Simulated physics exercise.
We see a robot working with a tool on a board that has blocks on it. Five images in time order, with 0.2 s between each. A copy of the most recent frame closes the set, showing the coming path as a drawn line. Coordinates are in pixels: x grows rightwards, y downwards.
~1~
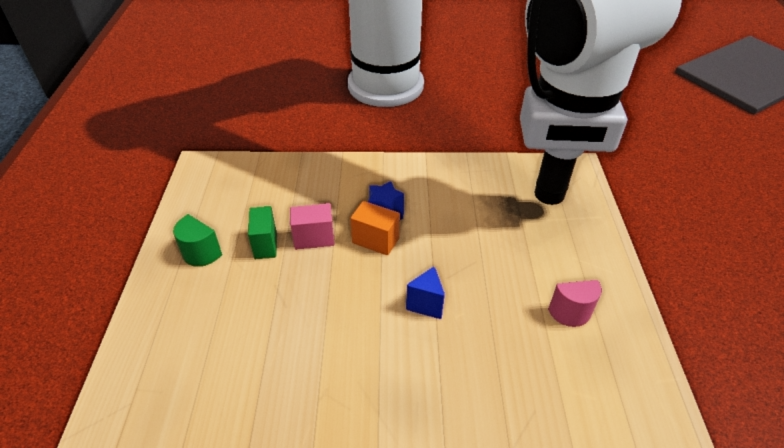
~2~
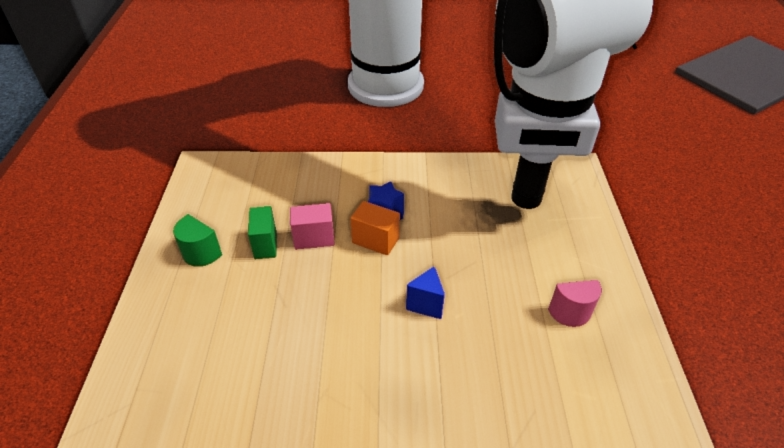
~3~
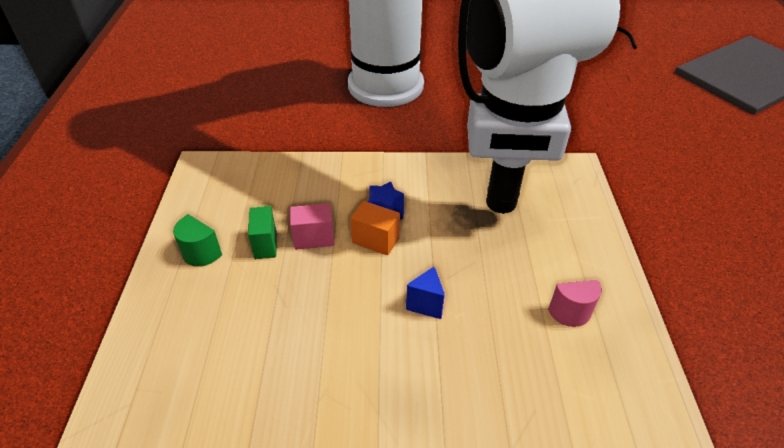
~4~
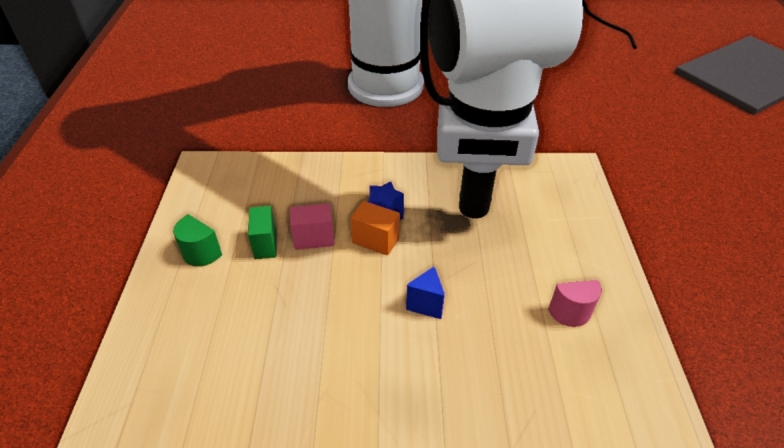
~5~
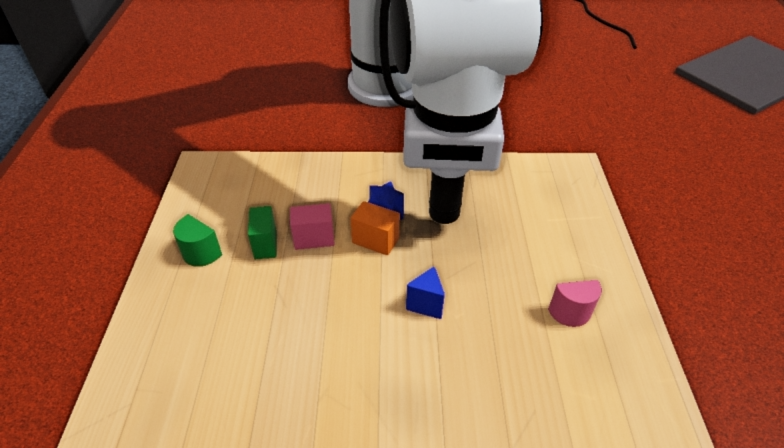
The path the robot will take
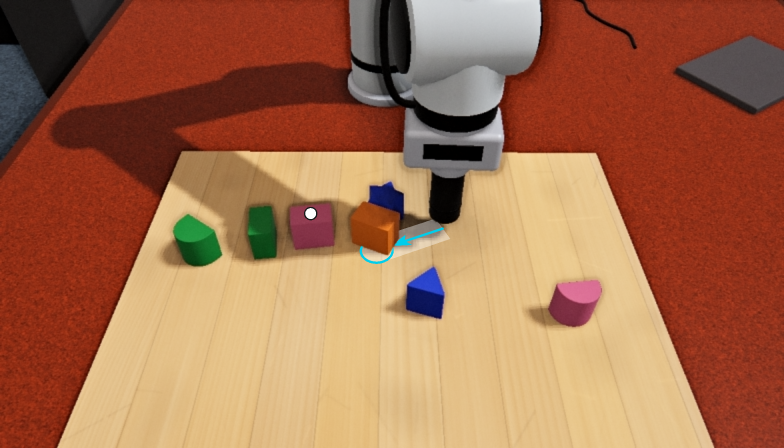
A white robot arm with a black cylindrical tool reaches over a light wooden board on a red surface, seen from above at a fixed angle. Green, pink and orange blocks line the board's upper left, with a blue star-shaped block behind the orange one, a blue triangular block near the centre and a pink rounded one at right. The arm glides steadily left and slightly nearer, its shadow sweeping over the unmoving blocks.
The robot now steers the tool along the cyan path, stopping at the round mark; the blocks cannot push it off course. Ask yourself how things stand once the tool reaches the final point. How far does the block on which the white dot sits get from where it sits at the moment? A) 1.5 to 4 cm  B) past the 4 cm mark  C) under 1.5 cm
A.
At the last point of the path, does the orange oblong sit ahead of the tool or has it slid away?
In the end it is ahead.
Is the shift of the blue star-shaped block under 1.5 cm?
I'd say yes.
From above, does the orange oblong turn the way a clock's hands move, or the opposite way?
I'd predict that, seen from above, the orange oblong rotates clockwise.
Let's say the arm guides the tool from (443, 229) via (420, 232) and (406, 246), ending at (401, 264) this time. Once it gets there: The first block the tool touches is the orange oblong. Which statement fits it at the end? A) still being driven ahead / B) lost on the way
(B)
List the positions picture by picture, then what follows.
In the first picture, tool's lower end at (549, 196); pink oblong at (311, 214); orange oblong at (375, 215); blue star-shaped block at (385, 193).
In the second picture, tool at (526, 200); blocks still.
In the third picture, tool at (501, 204); blocks still.
In the fourth picture, tool at (474, 209); blocks still.
In the fifth picture, tool at (444, 214); pink oblong at (311, 214); orange oblong at (375, 215); blue star-shaped block at (385, 193).
Drawn move, in a line from (443, 229) to (377, 251); the dot is on the pink oblong.
What follows on the original path. Halfway along, tool at (411, 225); orange oblong at (370, 216).
At the end, tool at (376, 236); pink oblong at (292, 212), turned 15° clockwise; orange oblong at (335, 222), turned 20° clockwise; blue star-shaped block still.
